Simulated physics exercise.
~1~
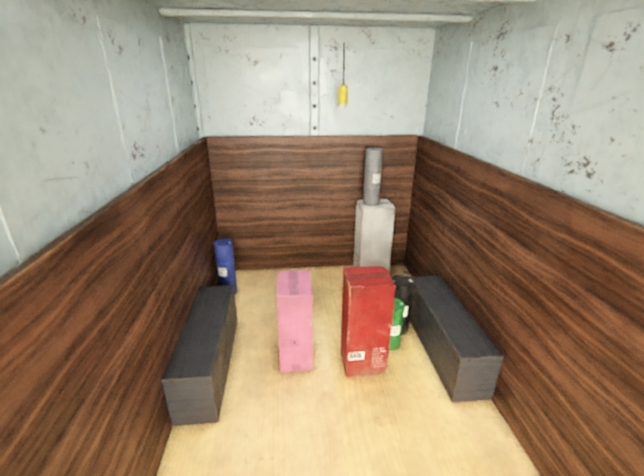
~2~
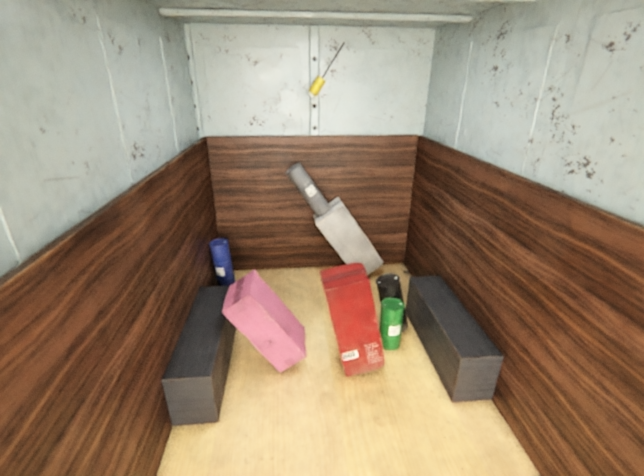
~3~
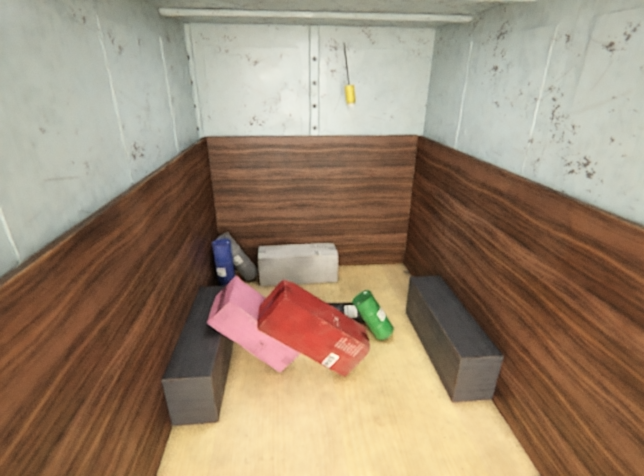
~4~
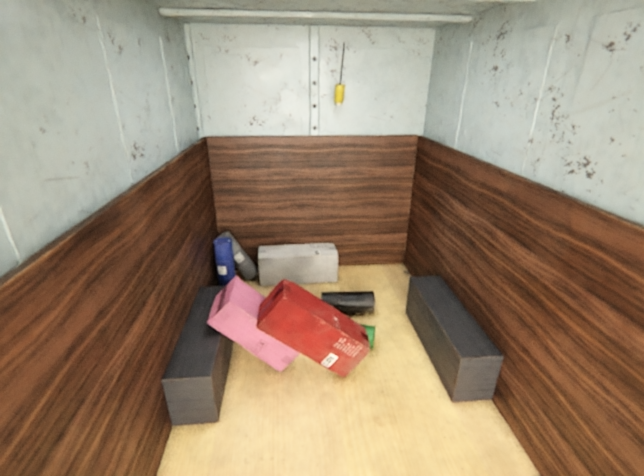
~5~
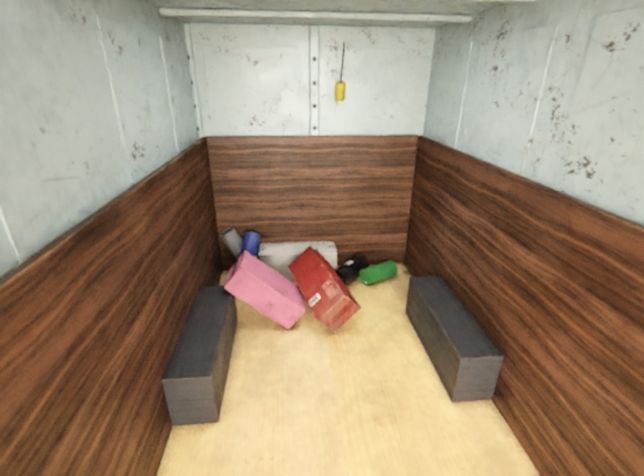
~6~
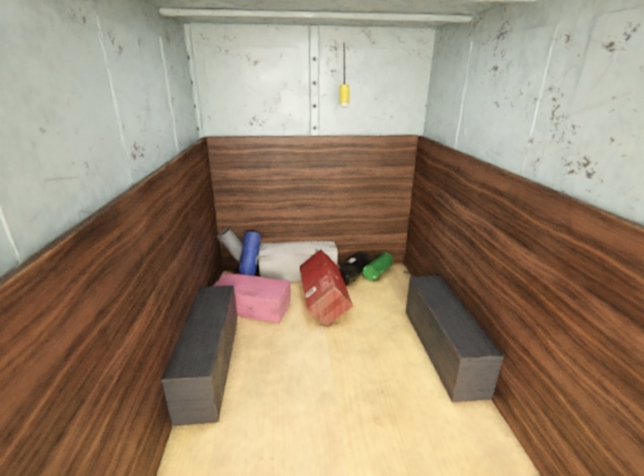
Boxes and canisters in a wood-panelled load bay toppling to the left, then sliding forwards and ending heaped near the front wall.
